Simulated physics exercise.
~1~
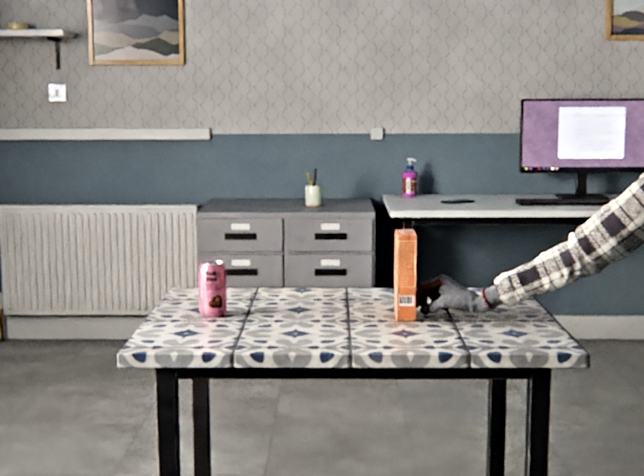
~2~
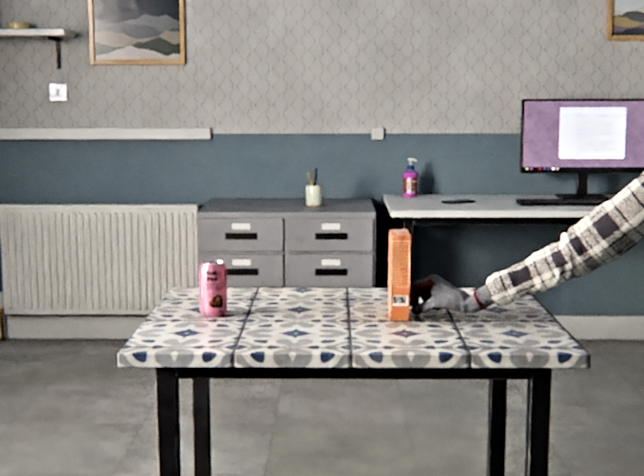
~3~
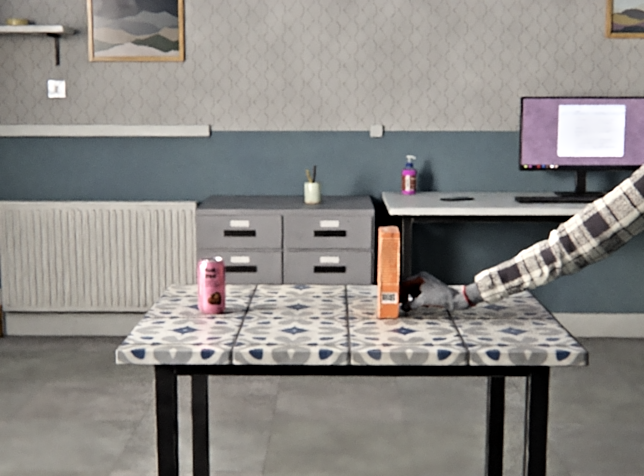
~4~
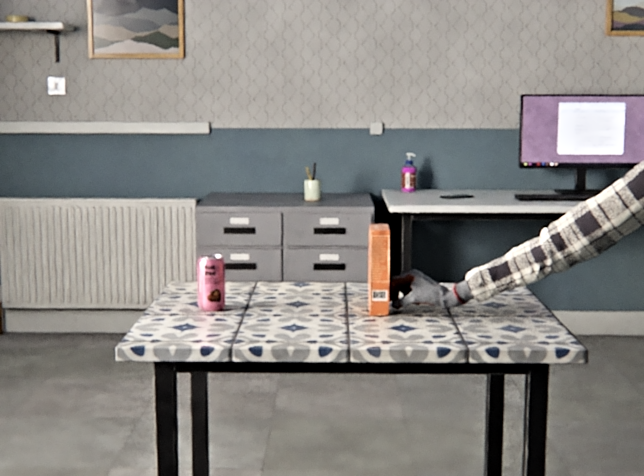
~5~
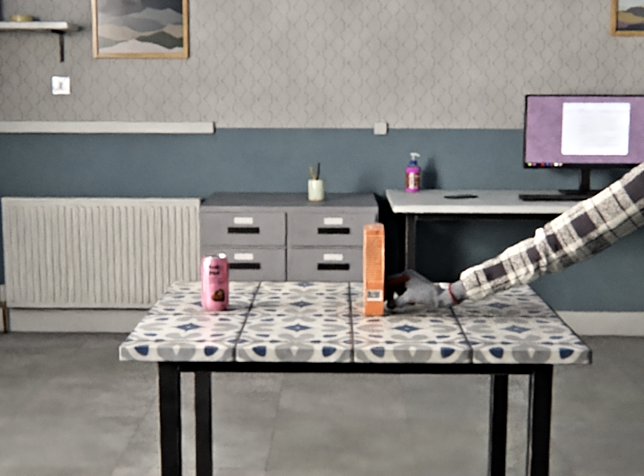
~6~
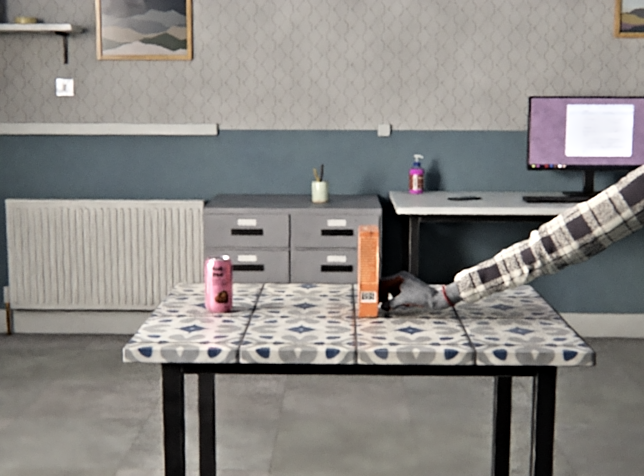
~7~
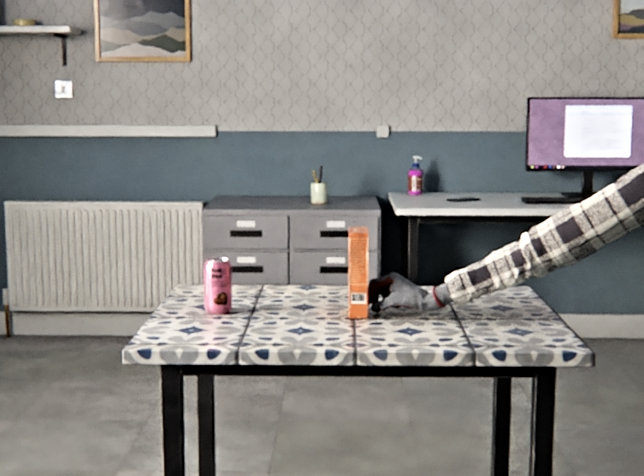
The clip opens on a patterned tile-topped table with a pink can on the left and a tall, thin orange packet standing near the middle, while a radiator, grey drawers and a desk with a monitor fill the background. A gloved hand in a checked sleeve reaches in from the right and rests against the packet's right side. It pushes the packet slowly to the left, and the packet slides upright across the tiles. The hand keeps pushing in small, steady steps as the view sways slightly. At the end, the packet still stands, now closer to the unmoved can, with the hand beside it.
